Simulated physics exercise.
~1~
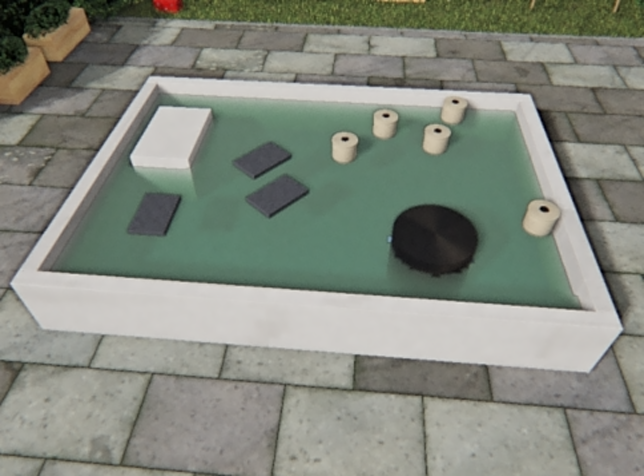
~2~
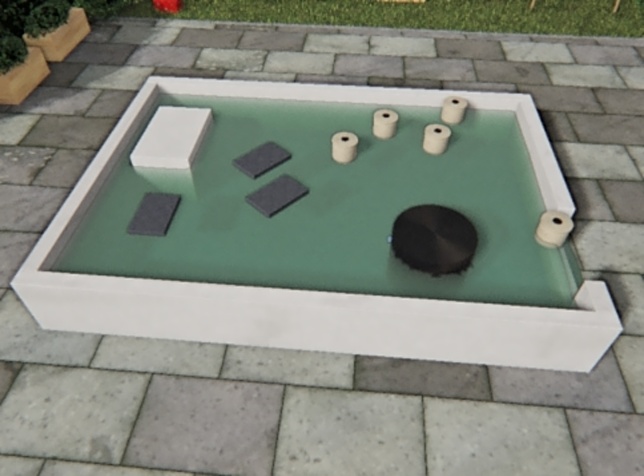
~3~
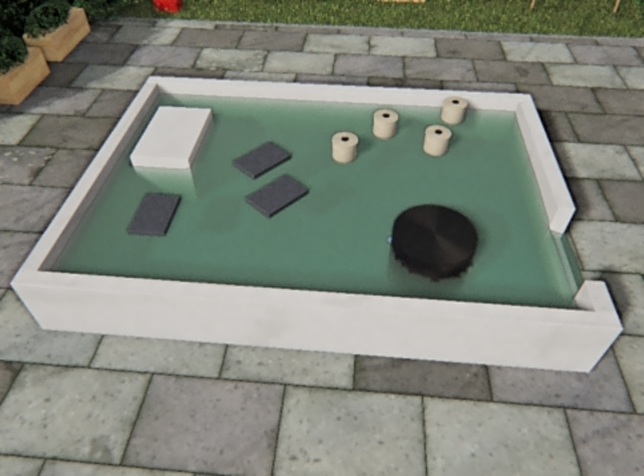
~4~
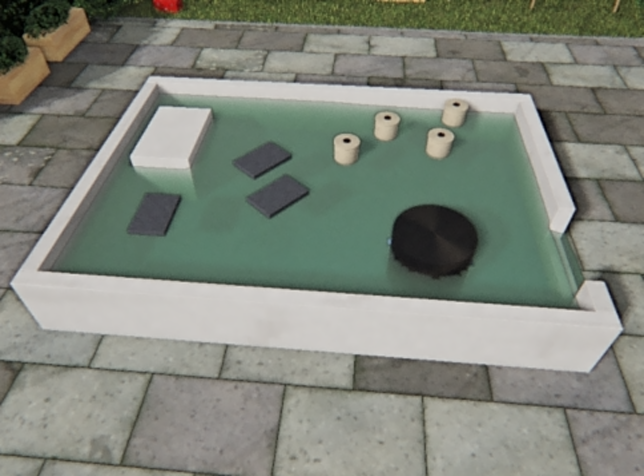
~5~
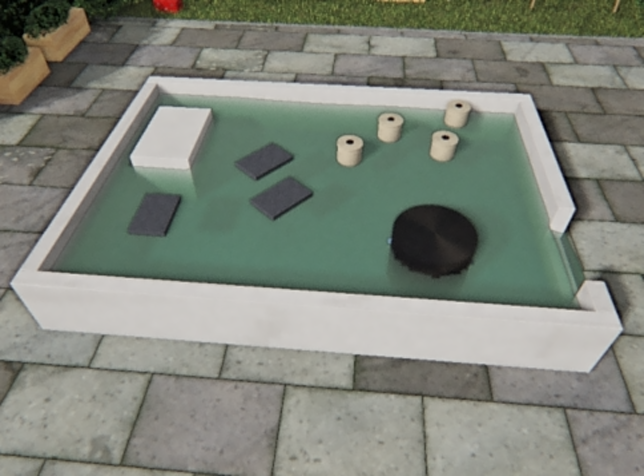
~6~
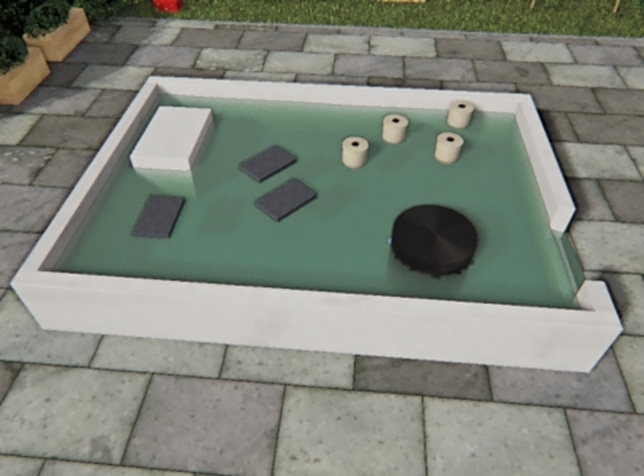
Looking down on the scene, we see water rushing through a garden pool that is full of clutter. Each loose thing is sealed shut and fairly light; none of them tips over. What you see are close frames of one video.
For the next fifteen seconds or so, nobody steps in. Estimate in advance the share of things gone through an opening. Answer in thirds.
Under a third.
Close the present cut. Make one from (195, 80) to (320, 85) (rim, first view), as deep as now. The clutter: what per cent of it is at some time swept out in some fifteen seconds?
It comes to some 40 per cent of the lot.
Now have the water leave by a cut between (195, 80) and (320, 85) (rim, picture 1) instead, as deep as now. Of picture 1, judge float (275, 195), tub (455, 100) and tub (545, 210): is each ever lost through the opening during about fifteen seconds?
Okay, one after another: Departs, then never departs, then never departs.
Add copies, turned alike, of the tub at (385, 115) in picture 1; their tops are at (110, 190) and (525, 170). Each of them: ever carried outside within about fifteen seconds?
Result, as listed: Never gets out; ends up outside.
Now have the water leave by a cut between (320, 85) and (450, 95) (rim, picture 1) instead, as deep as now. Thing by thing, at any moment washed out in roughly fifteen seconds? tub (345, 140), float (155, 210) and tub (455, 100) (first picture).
Escapes, remains, escapes.
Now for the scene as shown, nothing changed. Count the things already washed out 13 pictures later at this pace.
The count is 1.
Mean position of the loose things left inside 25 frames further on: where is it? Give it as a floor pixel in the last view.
Roughly at (383, 211) in the last view.
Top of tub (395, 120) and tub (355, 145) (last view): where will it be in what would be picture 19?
(424, 131) and (389, 153), roughly.
A moment on, 1 of 8 are out; 7 afloat.
Next, 1 of 8 are out; 7 afloat.
Later, 1 of 8 are out; 7 afloat.
In the end, 1 of 8 are out; 7 afloat.
